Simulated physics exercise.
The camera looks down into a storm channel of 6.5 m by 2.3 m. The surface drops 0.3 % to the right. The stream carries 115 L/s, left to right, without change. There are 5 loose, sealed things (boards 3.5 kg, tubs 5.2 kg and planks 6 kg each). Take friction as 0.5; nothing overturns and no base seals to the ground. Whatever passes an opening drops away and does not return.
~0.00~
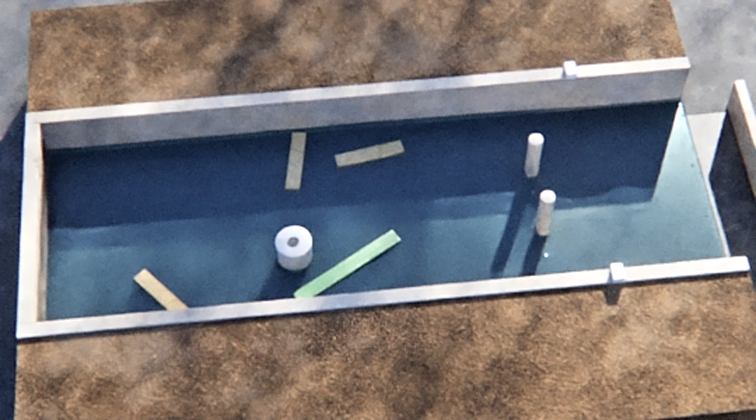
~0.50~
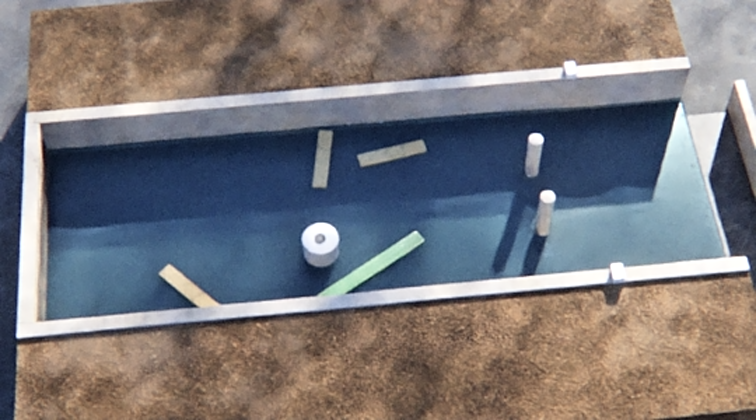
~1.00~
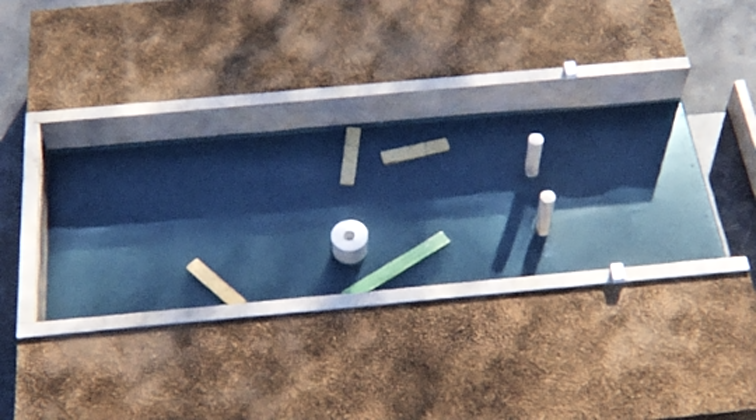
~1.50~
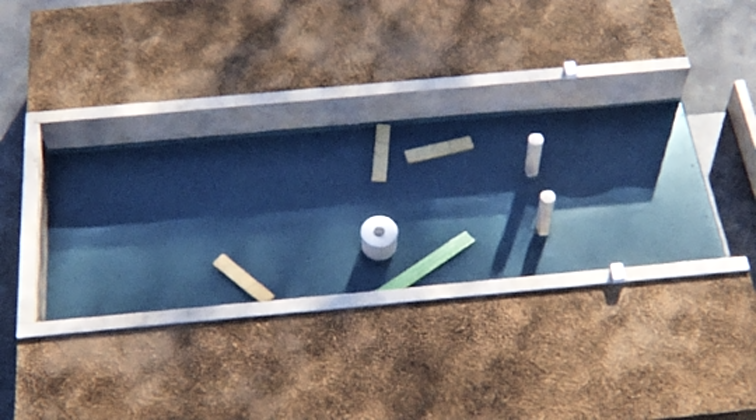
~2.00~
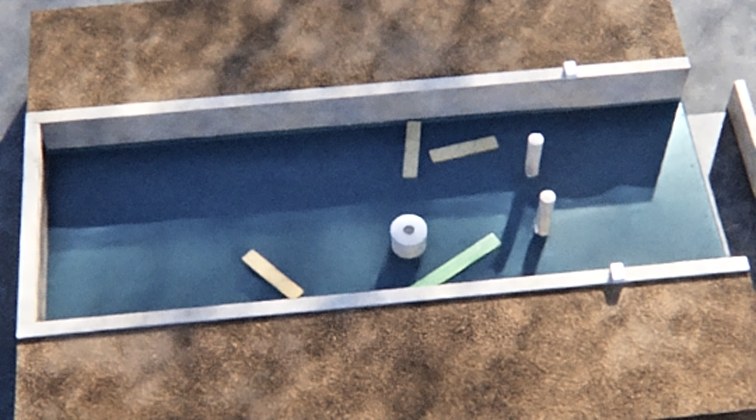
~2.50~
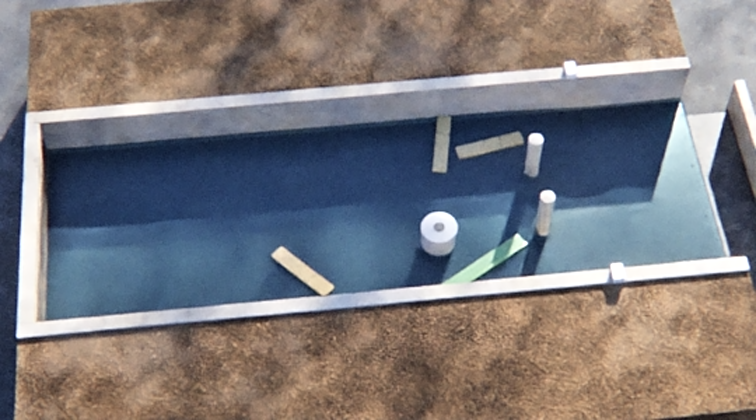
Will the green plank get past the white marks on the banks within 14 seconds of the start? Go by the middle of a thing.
Green plank gets past.
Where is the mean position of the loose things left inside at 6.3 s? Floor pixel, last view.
At about (622, 254).
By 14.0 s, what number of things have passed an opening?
5 of them.
After 3.5 s the green plank is near (538, 273), 1.8 m from its start, afloat; 0 of 5 are over the mark; 5 afloat.
After 6.3 s the green plank has gone out; 4 of 5 are over the mark; 2 afloat.
After 10.0 s the green plank has gone out; 5 of 5 are over the mark; 0 afloat.
After 14.0 s the green plank has gone out; 5 of 5 are over the mark; 0 afloat.
